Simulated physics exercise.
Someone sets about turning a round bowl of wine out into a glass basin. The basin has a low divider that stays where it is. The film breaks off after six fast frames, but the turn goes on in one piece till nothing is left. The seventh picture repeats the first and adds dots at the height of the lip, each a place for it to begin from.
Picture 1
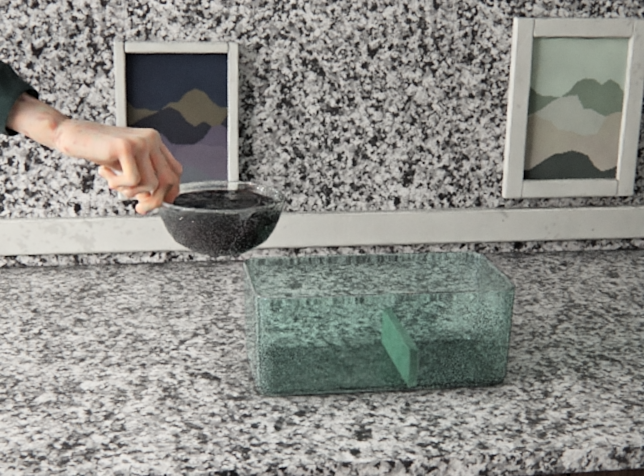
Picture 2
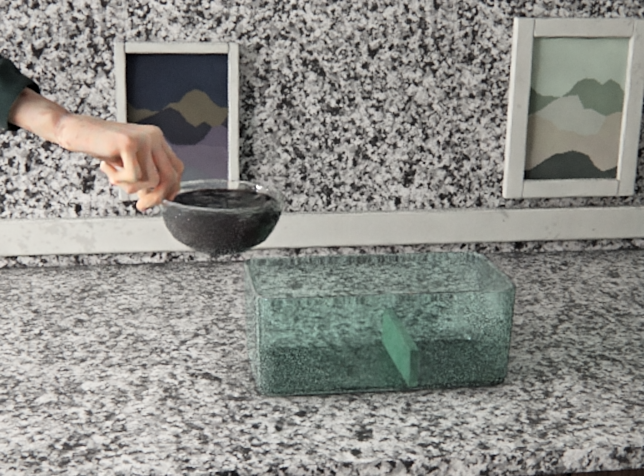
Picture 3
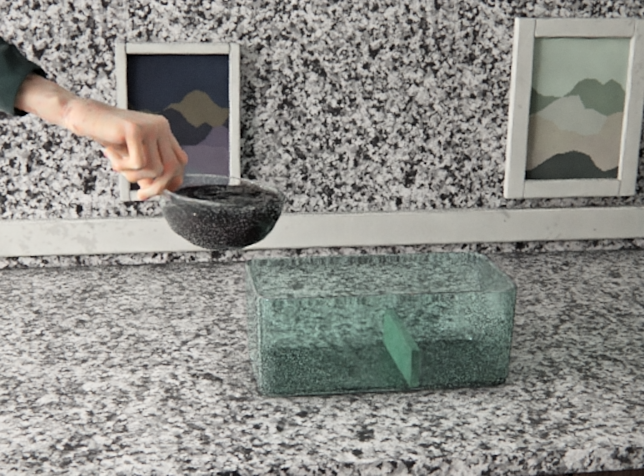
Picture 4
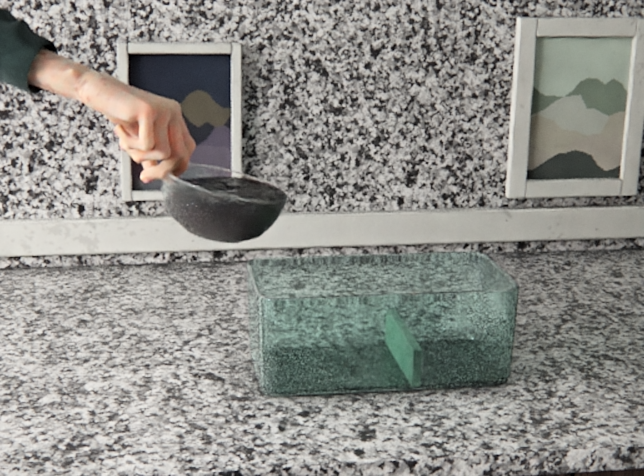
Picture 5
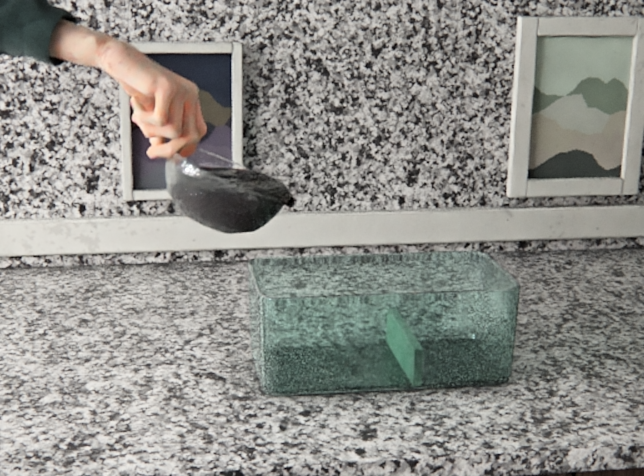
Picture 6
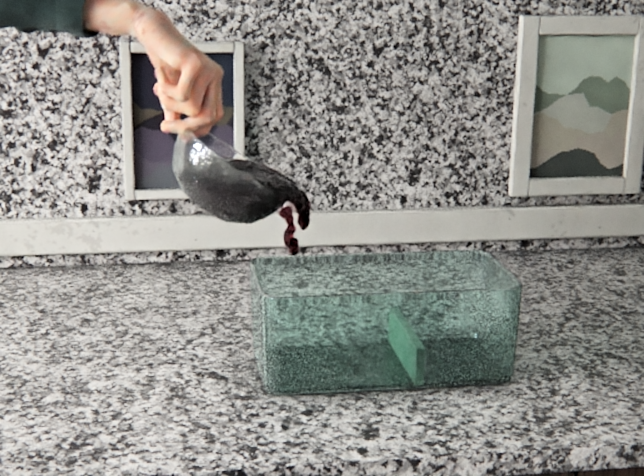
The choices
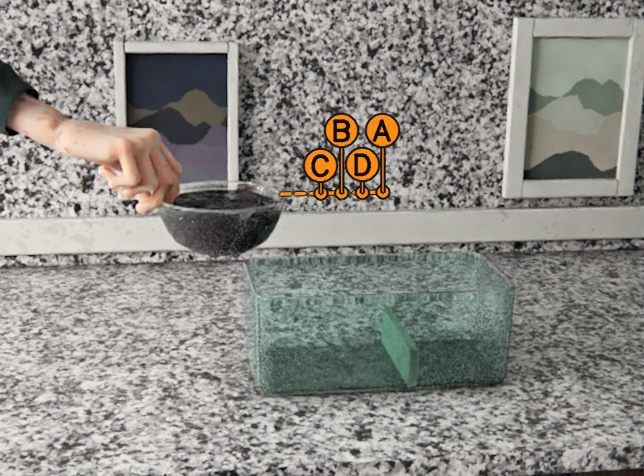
A hand holding a round glass bowl of dark liquid above and to the left of a greenish glass basin tilts it gradually to the right, until dark red liquid runs over the lip in a short, wavy stream.
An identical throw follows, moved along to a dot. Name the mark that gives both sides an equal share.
C beats the others.
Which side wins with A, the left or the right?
More ends on the right.
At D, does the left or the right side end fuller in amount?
The right side.
On the marked copy, A at (382, 192); B at (341, 192); C at (320, 193); D at (362, 192).
If A is chosen, about 16 % ends left of the wall and 83 % right of it.
If B is chosen, about 17 % ends left of the wall and 82 % right of it.
If C is chosen, about 43 % ends left of the wall and 56 % right of it.
If D is chosen, about 8 % ends left of the wall and 91 % right of it.
